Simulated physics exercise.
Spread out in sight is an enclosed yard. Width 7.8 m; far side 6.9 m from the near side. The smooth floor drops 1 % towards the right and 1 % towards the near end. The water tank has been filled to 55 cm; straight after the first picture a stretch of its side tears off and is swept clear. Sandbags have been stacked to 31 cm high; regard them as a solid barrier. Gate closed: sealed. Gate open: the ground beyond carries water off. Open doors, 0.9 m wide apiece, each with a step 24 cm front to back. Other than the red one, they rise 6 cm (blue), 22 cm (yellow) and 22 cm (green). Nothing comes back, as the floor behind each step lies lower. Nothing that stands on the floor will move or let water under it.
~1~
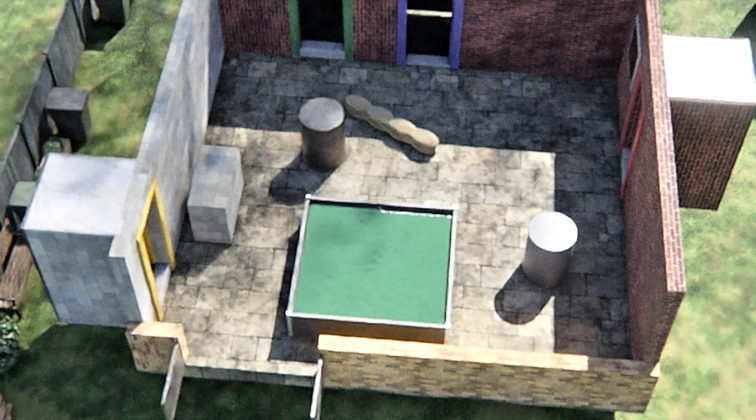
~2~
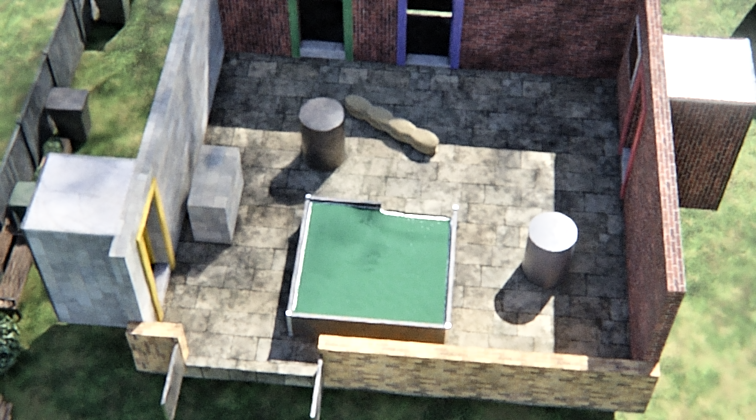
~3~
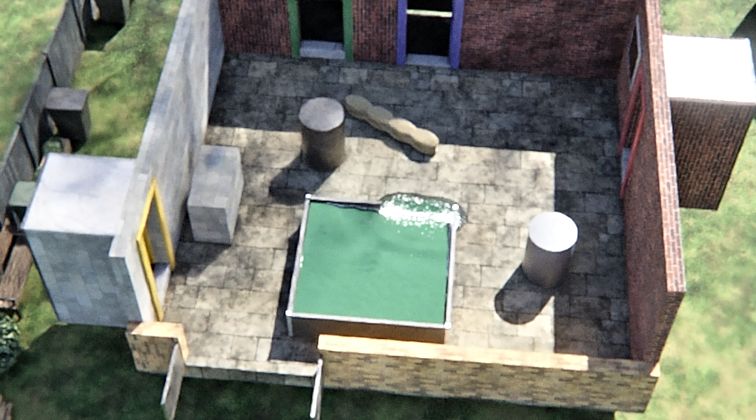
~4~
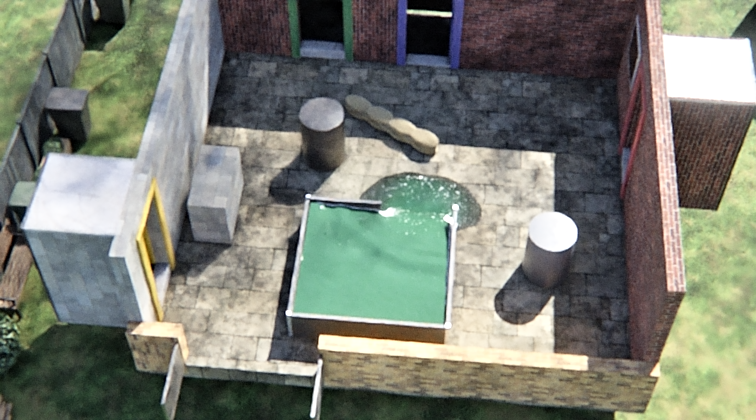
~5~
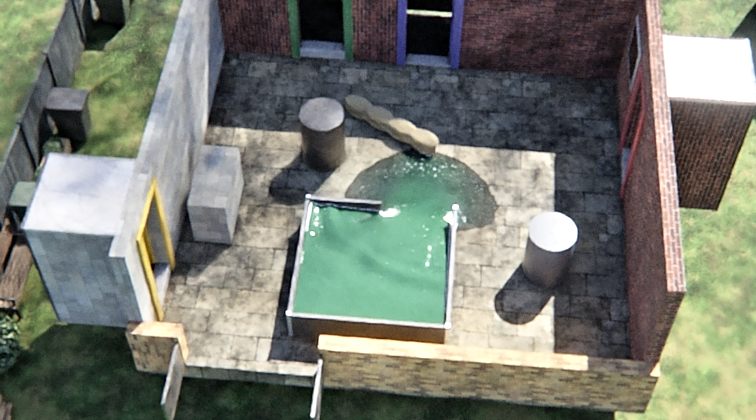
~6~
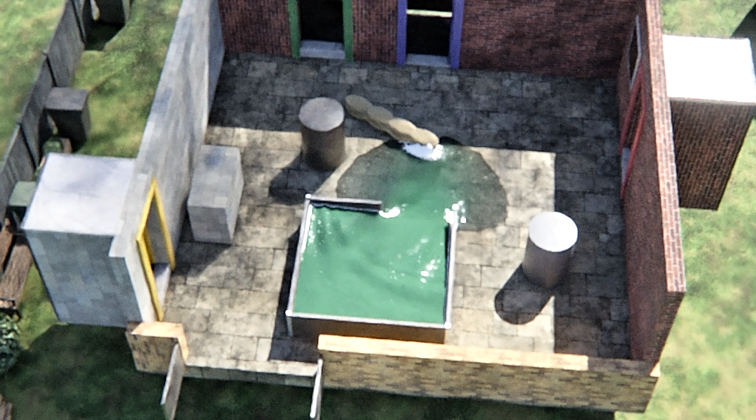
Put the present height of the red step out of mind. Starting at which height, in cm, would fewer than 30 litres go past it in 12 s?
Starting at roughly 8.5 cm.
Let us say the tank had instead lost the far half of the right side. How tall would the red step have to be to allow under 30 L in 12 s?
I'd say close to 14.5 cm.
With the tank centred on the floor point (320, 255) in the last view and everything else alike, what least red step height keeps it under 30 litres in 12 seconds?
You'd need some 8.5 cm.
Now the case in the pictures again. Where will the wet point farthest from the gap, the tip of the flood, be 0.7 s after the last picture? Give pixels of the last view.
Lab note: Front tip approx. at (477, 78).
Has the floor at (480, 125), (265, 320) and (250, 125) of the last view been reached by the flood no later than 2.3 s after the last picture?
Listed order - soaked through, unwetted, soaked through.
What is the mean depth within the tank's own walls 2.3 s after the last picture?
Some 31 cm.
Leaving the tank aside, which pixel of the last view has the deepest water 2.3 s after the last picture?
At about pixel (615, 81).
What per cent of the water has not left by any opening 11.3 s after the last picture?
About 98 %.
Then, 0.7 s after the last picture water covers 15 % of the floor, deepest (32 cm) near (429, 220); it has not reached the red door.
Then, 2.3 s after the last picture water covers 45 % of the floor, deepest (38 cm) near (615, 81); 8 cm at the red door, 0 litres in over its 22 cm step.
Then, 11.3 s after the last picture water covers 95 % of the floor, deepest (15 cm) near (630, 390); 12 cm at the red door, 0 litres in over its 22 cm step.
At the red door as built, the water peaked near 13 cm, 3.7 s after the last picture.
Run again over the same 12 s with other heights there, 59 litres in over 7 cm, 11 litres over 10 cm. The limit of 30 litres is kept from about 8.5 cm up.
